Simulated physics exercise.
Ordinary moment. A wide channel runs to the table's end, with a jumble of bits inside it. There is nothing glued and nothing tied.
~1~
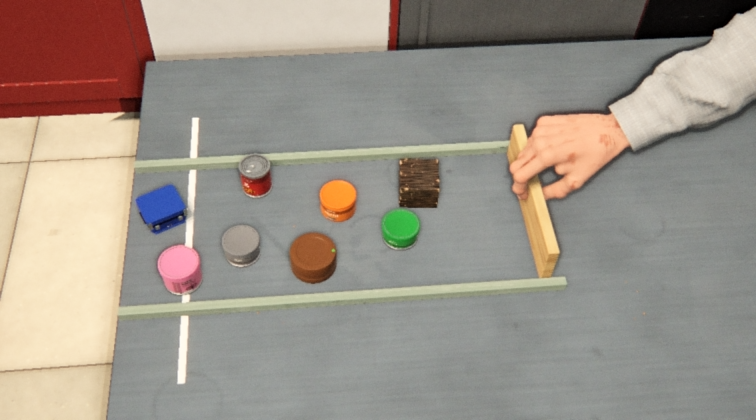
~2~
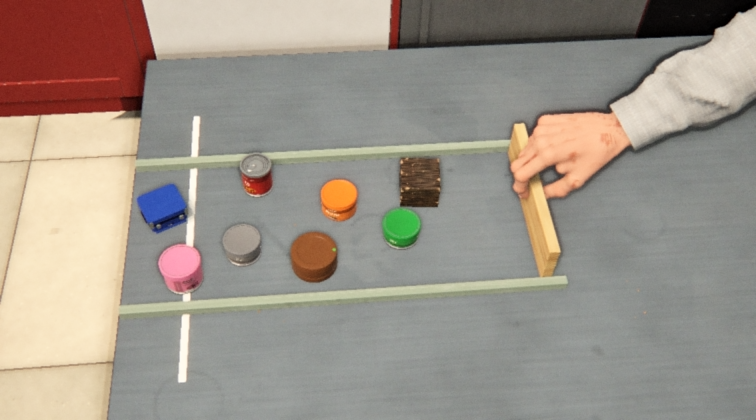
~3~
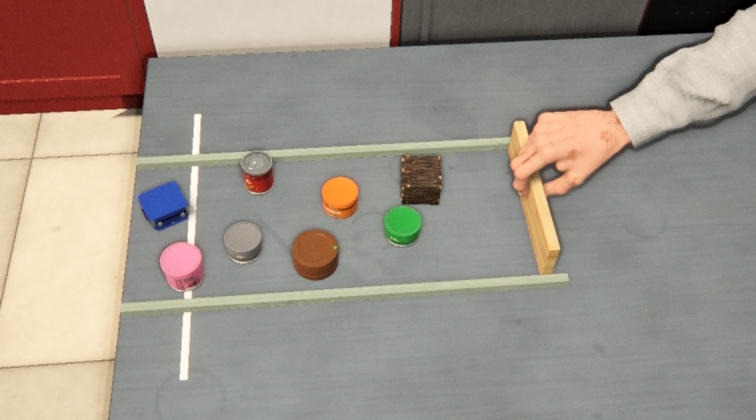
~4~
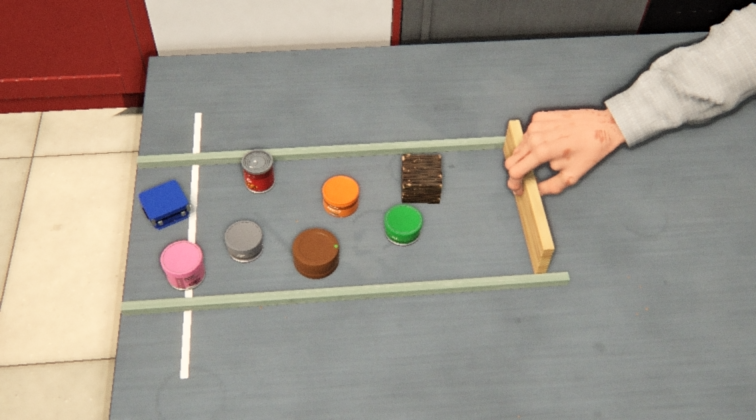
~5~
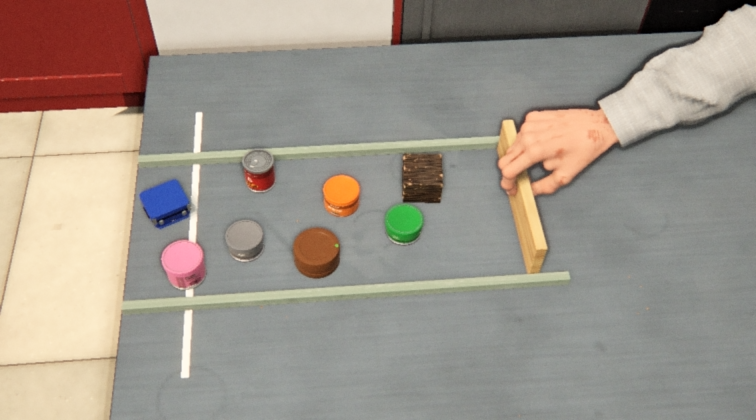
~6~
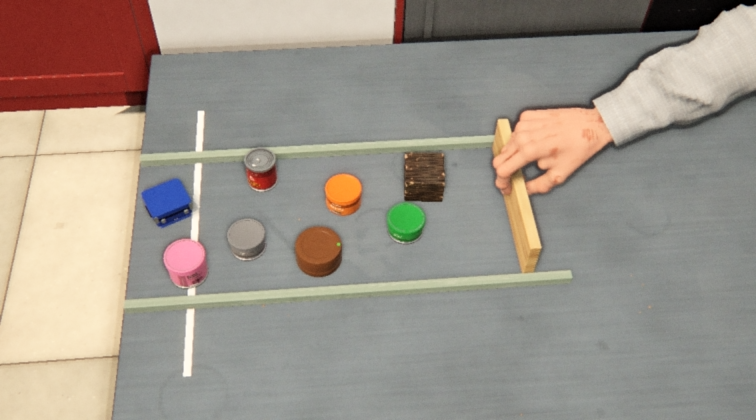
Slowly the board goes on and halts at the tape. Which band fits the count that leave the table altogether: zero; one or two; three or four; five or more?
In the end one or two are gone from the table.
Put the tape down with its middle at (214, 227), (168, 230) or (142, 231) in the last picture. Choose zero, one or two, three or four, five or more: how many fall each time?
Tape by tape, the falls would be: One or two, then 3 or 4, then at least five.
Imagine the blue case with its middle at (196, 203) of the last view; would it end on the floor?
Blue case: Gone.
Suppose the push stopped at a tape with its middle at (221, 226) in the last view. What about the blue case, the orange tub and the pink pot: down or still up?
So the blue case slips off, the orange tub keeps its place and the pink pot keeps its place.
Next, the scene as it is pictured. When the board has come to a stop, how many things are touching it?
That makes 3.
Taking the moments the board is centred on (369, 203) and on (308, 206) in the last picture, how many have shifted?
Tally at point one: 3; at point two: 5.
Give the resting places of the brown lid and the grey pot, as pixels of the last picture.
The first ends close to (168, 271), the second close to (141, 248).
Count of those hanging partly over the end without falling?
I'd put it at 3.
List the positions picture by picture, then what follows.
In the first frame, blue case (162, 211); pink pot (181, 271); grey pot (242, 246); board (531, 199); tape (189, 235).
In the second frame, pink pot (182, 270); red tin (257, 176).
In the third frame, grey pot (244, 243); brown lid (316, 255).
In the fourth frame, blue case (165, 206); orange tub (341, 197).
In the fifth frame, pink pot (185, 265); green pot (404, 225).
In the sixth frame, blue case (168, 204); pink pot (187, 264); grey pot (247, 240); board (515, 194); tape (195, 228).
A little later, none off yet; blue case at rest near (168, 204); pink pot at rest near (187, 264); grey pot at rest near (247, 240).
Next, none off yet; blue case shifted a little near (147, 204); pink pot shifted a little near (171, 271); grey pot shifted about its own width near (191, 244).
When it is over, the number that fall off is one or two; down, blue case.
